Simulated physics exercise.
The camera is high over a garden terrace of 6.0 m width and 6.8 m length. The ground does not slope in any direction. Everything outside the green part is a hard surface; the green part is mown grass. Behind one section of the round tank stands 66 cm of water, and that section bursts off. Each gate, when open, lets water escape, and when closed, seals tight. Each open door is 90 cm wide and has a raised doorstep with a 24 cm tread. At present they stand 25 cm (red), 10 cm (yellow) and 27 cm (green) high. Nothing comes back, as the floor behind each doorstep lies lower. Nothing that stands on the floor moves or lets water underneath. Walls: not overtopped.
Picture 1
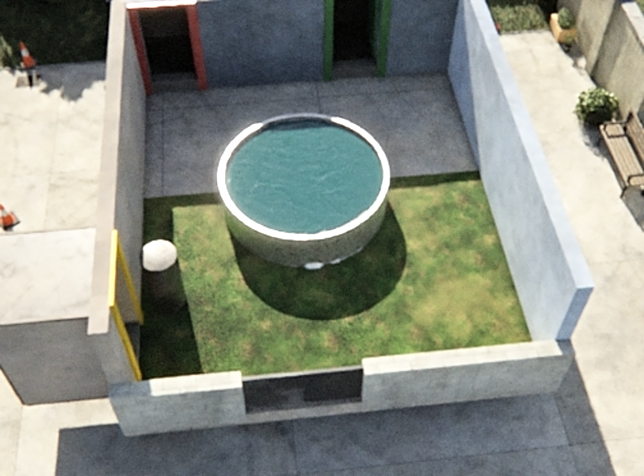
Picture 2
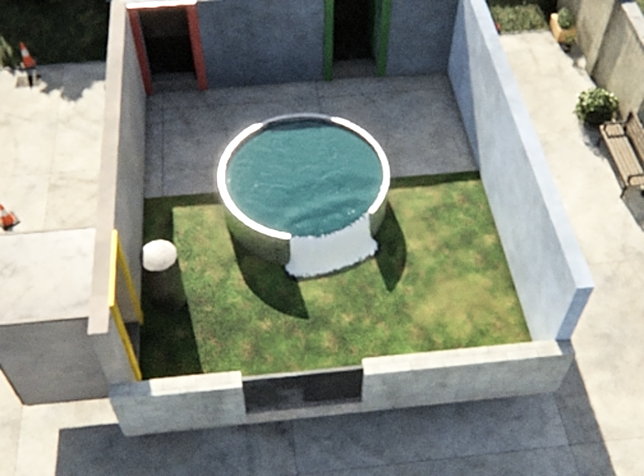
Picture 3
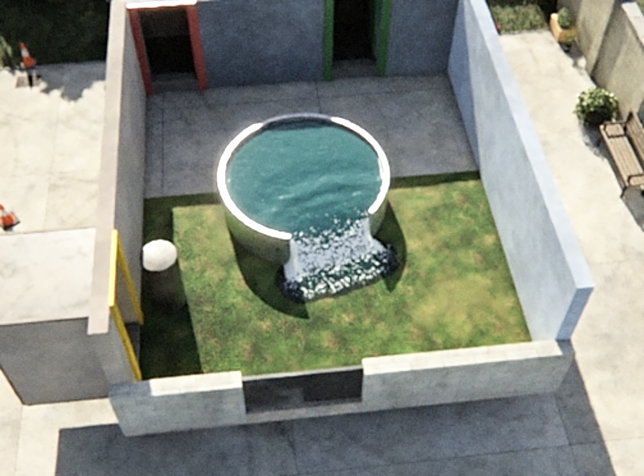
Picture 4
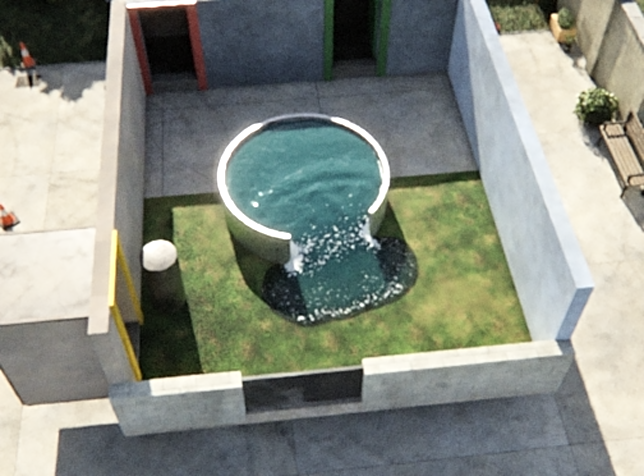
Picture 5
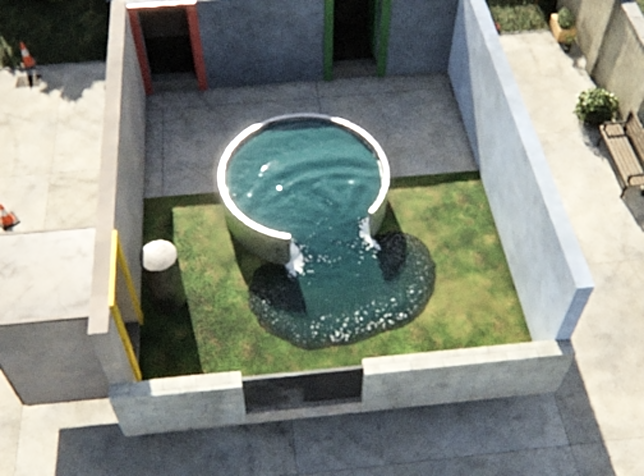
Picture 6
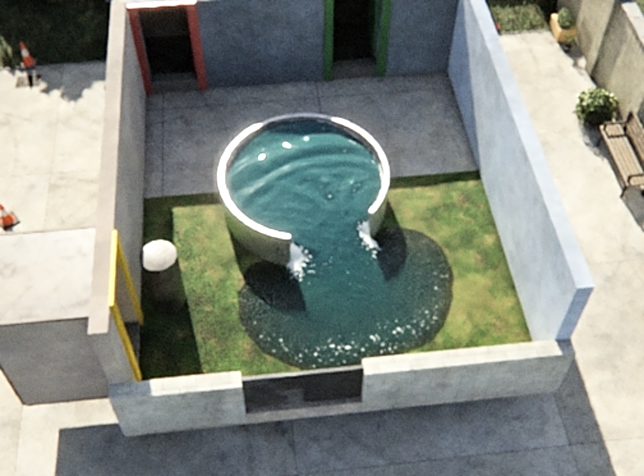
In a walled garden, a round tank's front section bursts and water spreads across the grass.
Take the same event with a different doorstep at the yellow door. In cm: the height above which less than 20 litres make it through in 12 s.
15 cm.
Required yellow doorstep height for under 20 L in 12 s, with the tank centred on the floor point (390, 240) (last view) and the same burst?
In that case about 15 cm.
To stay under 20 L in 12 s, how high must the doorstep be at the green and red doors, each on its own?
About 8.0 cm at green and about 8.5 cm at red.
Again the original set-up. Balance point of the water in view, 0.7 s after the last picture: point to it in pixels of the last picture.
Centre of mass: About (320, 234) px.
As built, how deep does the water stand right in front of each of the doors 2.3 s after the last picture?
In cm: Red 0, yellow 11, green 0.
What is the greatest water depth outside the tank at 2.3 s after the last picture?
Around 38 centimetres.
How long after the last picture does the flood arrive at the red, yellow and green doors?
Red: 8.0 s; yellow: 2.2 s; green: 5.5 s.
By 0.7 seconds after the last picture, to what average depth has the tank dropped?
About 48 cm.
Then, 0.7 s after the last picture water covers 30 % of the floor, deepest (33 cm) near (372, 386); it has not reached the yellow door.
Then, 2.3 s after the last picture water covers 40 % of the floor, deepest (38 cm) near (539, 369); 11 cm at the yellow door, 0 litres in over its 10 cm doorstep.
Then, 11.3 s after the last picture water covers 100 % of the floor, deepest (14 cm) near (175, 170); 11 cm at the yellow door, 115 litres in over its 10 cm doorstep.
At the yellow door as built, the water peaked near 19 cm, 3.9 s after the last picture.
Run again over the same 12 s with other heights there, 41 litres in over 13.5 cm, 3 litres over 18.5 cm. The limit of 20 litres is kept from about 15 cm up.
